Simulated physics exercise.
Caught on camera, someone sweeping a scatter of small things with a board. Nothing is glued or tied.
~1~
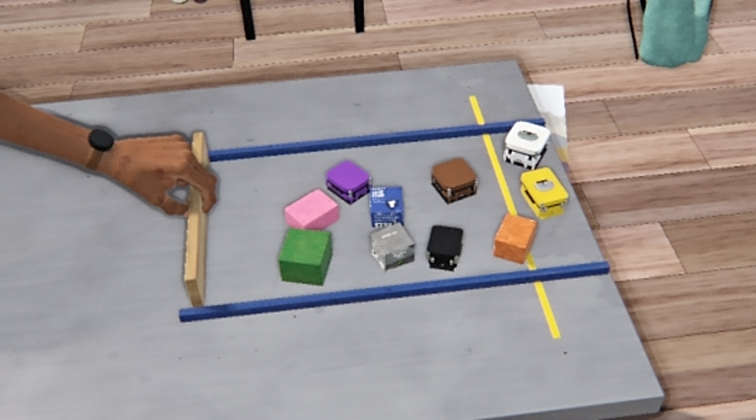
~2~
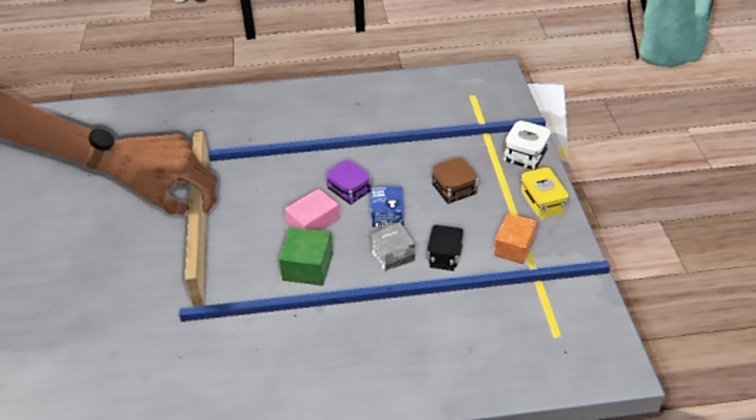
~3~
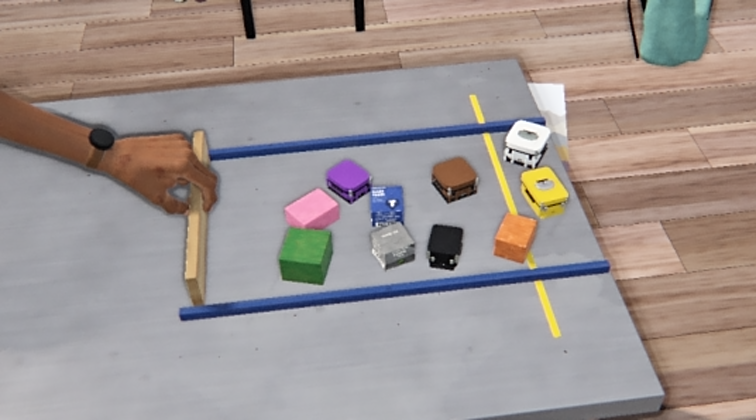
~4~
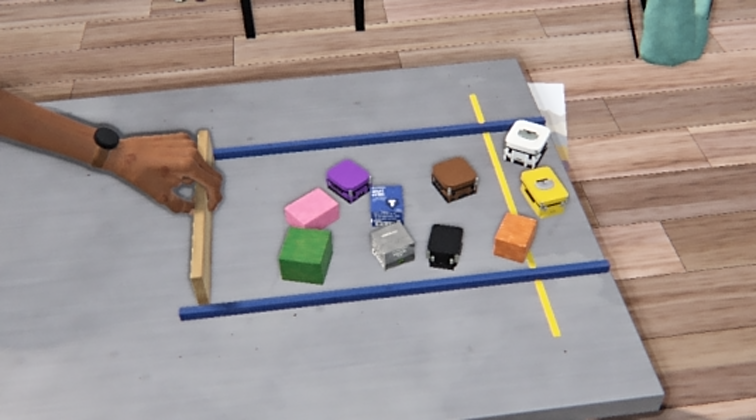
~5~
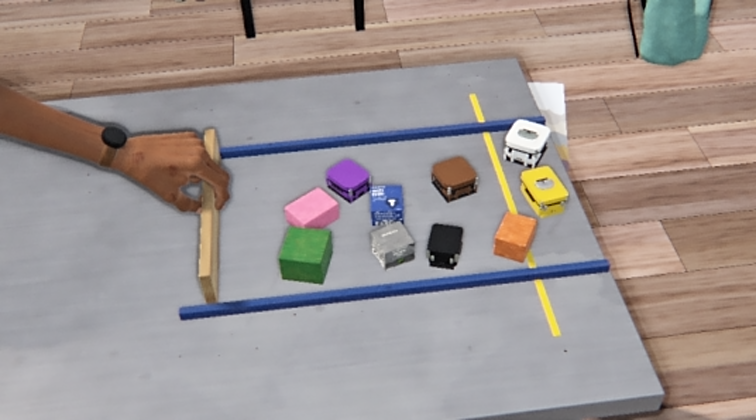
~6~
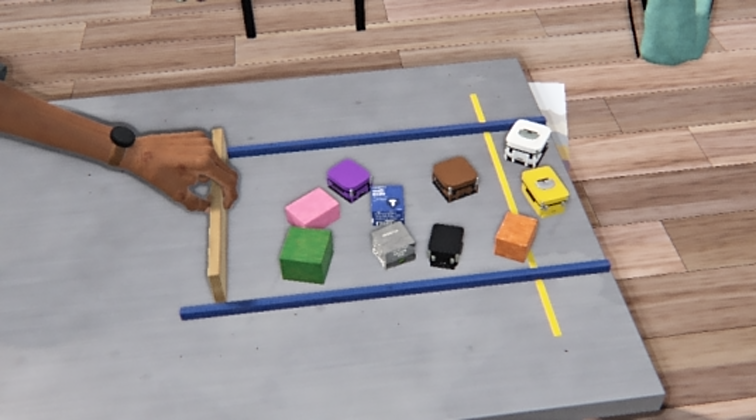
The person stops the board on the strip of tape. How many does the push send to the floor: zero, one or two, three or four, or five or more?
The number that fall off is three or four.
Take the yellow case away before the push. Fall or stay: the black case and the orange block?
The black case is lost; the orange block comes down.
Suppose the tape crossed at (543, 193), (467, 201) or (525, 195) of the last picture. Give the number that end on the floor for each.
The counts: 7, 1 and 6.
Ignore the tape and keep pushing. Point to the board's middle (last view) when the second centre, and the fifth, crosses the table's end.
Near (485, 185) and (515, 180).
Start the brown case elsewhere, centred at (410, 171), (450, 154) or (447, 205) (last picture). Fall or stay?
Place by place, it is kept; remains up; comes down.
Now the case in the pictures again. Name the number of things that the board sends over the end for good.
Exactly 3.
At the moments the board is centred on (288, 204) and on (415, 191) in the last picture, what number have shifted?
The counts are 2 and 8.
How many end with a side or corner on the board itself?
3 of them.
Soon after, none off yet; white case at rest near (527, 144); yellow case at rest near (544, 193); orange block at rest near (516, 237).
After that, none off yet; white case at rest near (527, 144); yellow case at rest near (544, 193); orange block displaced about its own width near (555, 228).
In the end, the number that fall off is three or four; gone, black case, orange block and yellow case.
